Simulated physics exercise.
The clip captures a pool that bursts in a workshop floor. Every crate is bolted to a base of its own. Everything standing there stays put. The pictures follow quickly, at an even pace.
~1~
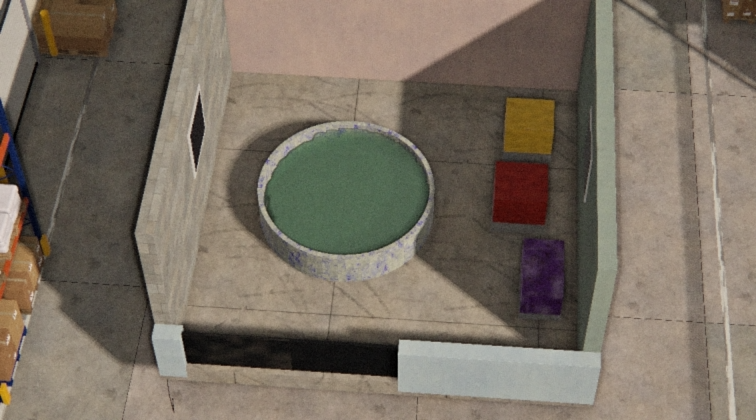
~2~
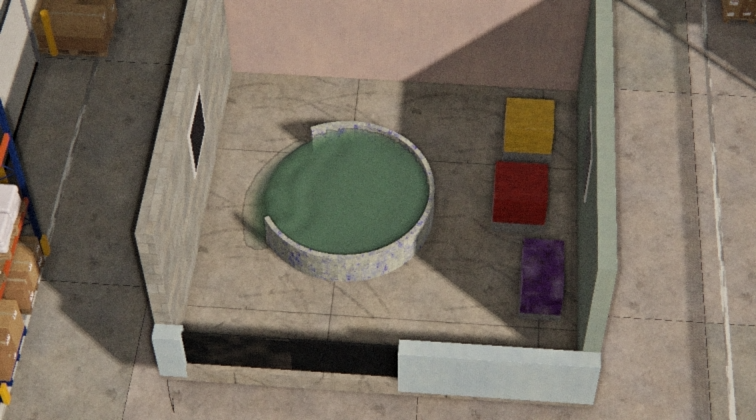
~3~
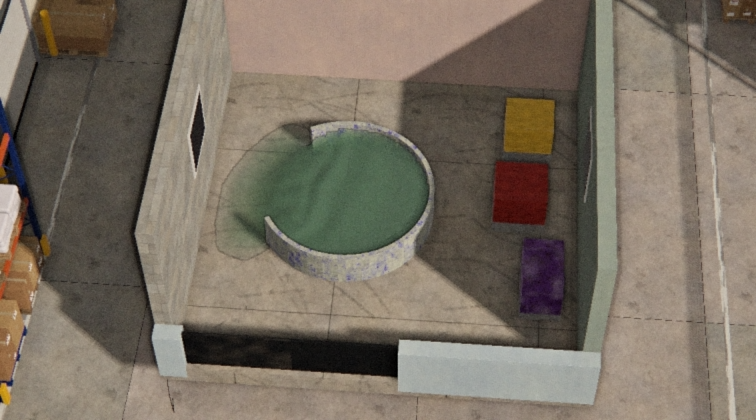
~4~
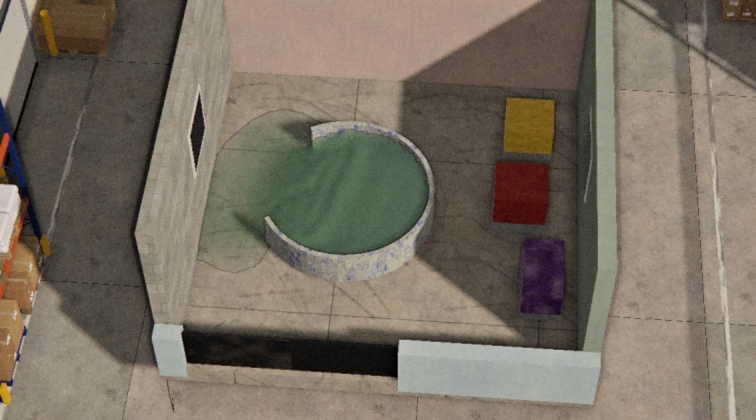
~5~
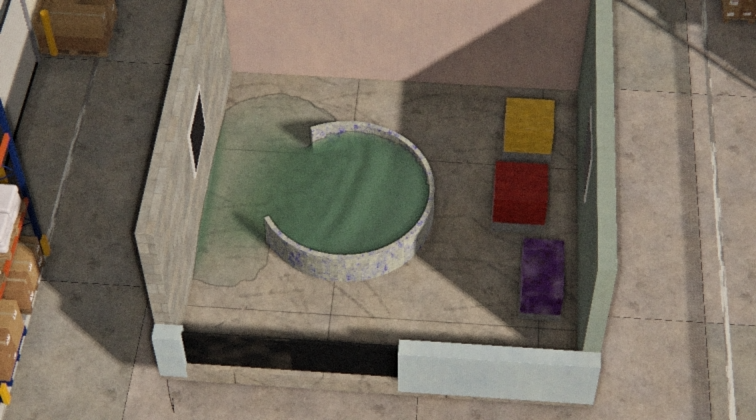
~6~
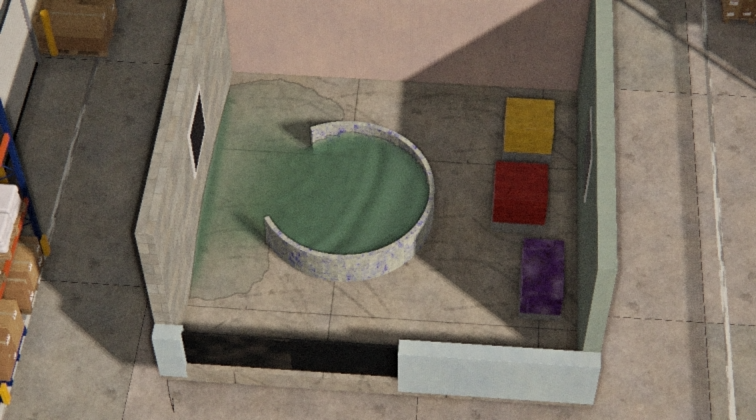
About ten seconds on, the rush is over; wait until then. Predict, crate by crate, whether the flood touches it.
The purple crate is lapped by the water. The yellow crate is left alone by the water. The red crate is left alone by the water.
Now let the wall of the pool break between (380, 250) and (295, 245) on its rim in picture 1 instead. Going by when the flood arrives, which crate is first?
The one in purple comes first.
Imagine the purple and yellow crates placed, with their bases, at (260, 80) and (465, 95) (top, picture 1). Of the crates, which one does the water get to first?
Answer: The crate marked purple.
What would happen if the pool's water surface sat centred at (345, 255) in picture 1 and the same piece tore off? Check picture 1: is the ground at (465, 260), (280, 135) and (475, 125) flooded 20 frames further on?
Untouched, submerged, submerged.
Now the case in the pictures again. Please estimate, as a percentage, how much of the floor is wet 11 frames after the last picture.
It should be close to 35 %.
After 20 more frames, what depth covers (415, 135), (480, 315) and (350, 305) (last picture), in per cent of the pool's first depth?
Going in order, roughly 10, 0 and 6 %.
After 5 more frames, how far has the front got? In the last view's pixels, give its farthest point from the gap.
Somewhere about (179, 353).
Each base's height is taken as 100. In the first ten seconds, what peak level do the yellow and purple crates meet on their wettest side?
The first comes to 70 per cent and the second to 130 per cent.
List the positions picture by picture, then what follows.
In the first picture, still water in the round pool at (346, 191).
In the second picture, the front is at (256, 245), out from the gap at (270, 184).
In the third picture, the front is at (243, 254), out from the gap at (270, 185).
In the fourth picture, the front is at (202, 255), out from the gap at (270, 186).
In the fifth picture, water pours out at (270, 186) and has run to (194, 274).
In the sixth picture, the front is at (237, 89), out from the gap at (270, 186).
A moment on, water covers 25 % of the floor; the purple crate not reached, the yellow crate not reached, the red crate not reached.
Next, water covers 35 % of the floor; the purple crate not reached, the yellow crate not reached, the red crate not reached.
Then, water covers 70 % of the floor; the purple crate not reached, the yellow crate water round its plinth, the red crate water round its plinth.
Later, water covers 100 % of the floor; the purple crate water round its plinth, the yellow crate water round its plinth, the red crate water round its plinth.
In the end, water covers 100 % of the floor; the purple crate was topped, the yellow crate stayed above the water, the red crate stayed above the water.
